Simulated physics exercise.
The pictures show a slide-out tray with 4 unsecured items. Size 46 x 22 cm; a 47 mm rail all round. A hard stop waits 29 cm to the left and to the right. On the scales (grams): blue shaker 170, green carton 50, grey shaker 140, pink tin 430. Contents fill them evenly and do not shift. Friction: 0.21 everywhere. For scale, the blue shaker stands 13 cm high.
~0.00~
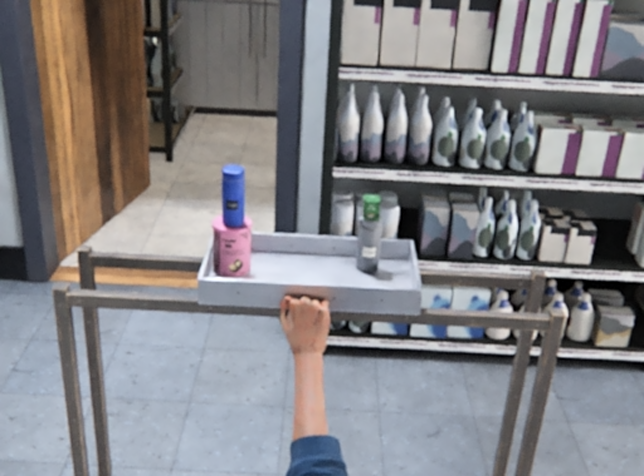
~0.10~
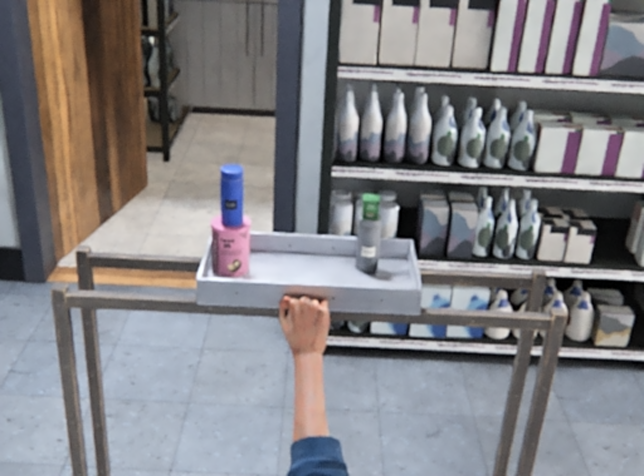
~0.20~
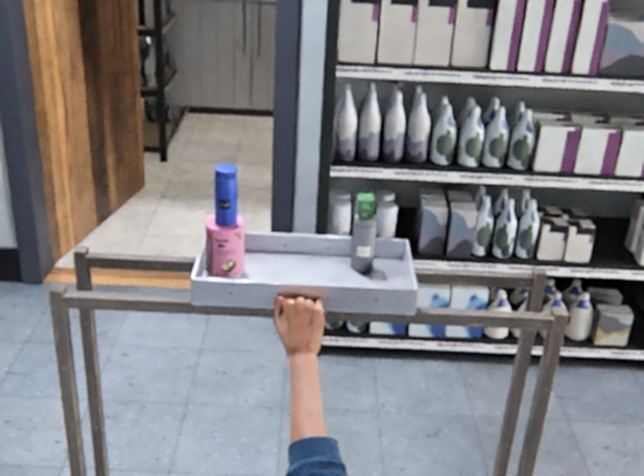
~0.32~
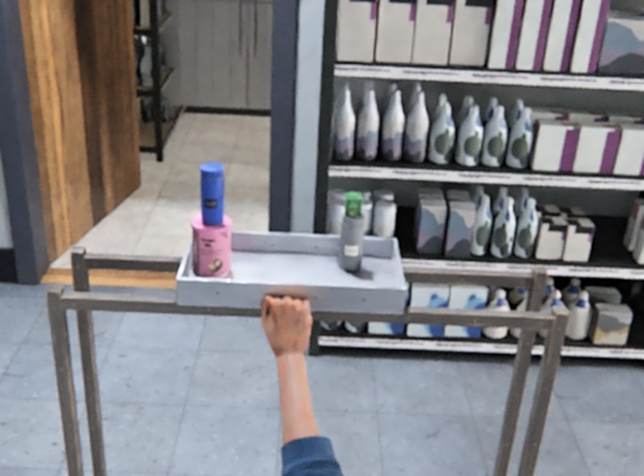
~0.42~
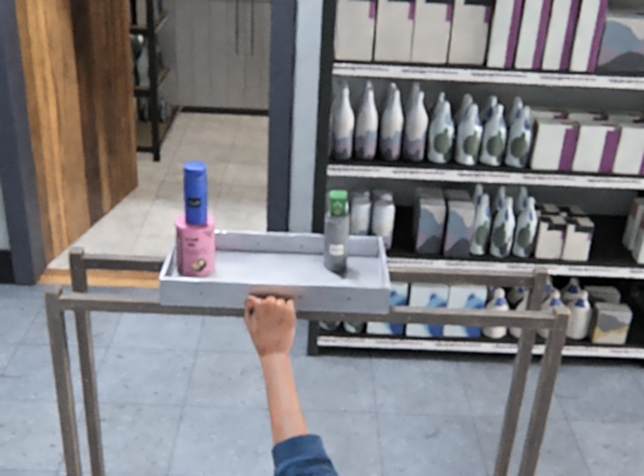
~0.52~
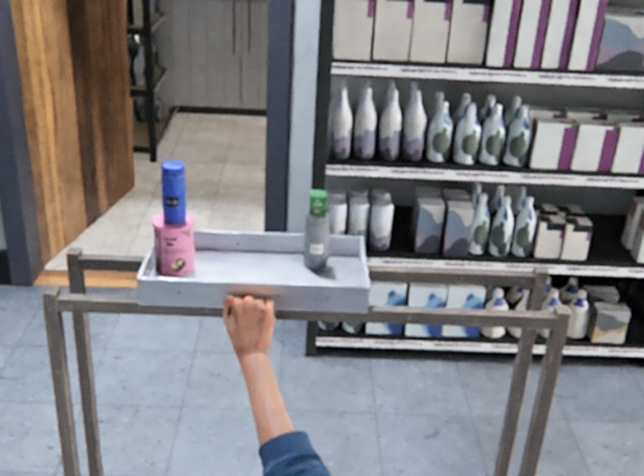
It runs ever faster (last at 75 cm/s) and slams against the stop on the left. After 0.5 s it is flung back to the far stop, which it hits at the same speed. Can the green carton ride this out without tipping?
The green carton keeps standing.
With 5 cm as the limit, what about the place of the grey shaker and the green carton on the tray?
The grey shaker holds its spot; the green carton keeps its place.
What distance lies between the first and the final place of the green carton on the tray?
About 0 cm.
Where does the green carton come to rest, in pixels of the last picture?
Near (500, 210).
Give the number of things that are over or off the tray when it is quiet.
1 of them.
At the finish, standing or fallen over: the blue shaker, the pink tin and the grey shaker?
The blue shaker tips over; the pink tin is still upright; the grey shaker is still upright.
After 1.02 s, tray has slid 29 cm left; blue shaker now off the tray; green carton slid 11 cm near (186, 198); grey shaker slid 11 cm.
After 2.02 s, tray has slid 17 cm left; green carton slid 13 cm near (234, 199); grey shaker slid 12 cm.
After 2.92 s, tray has slid 29 cm right; green carton slid 8 cm near (464, 209); grey shaker slid 8 cm; pink tin slid 4 cm.
At rest (3.5 s), off the tray and tipped over, blue shaker; not toppled but over 5 cm from the start, pink tin; the other 2 in place, give or take 5 cm. In the last view, green carton near (500, 210).
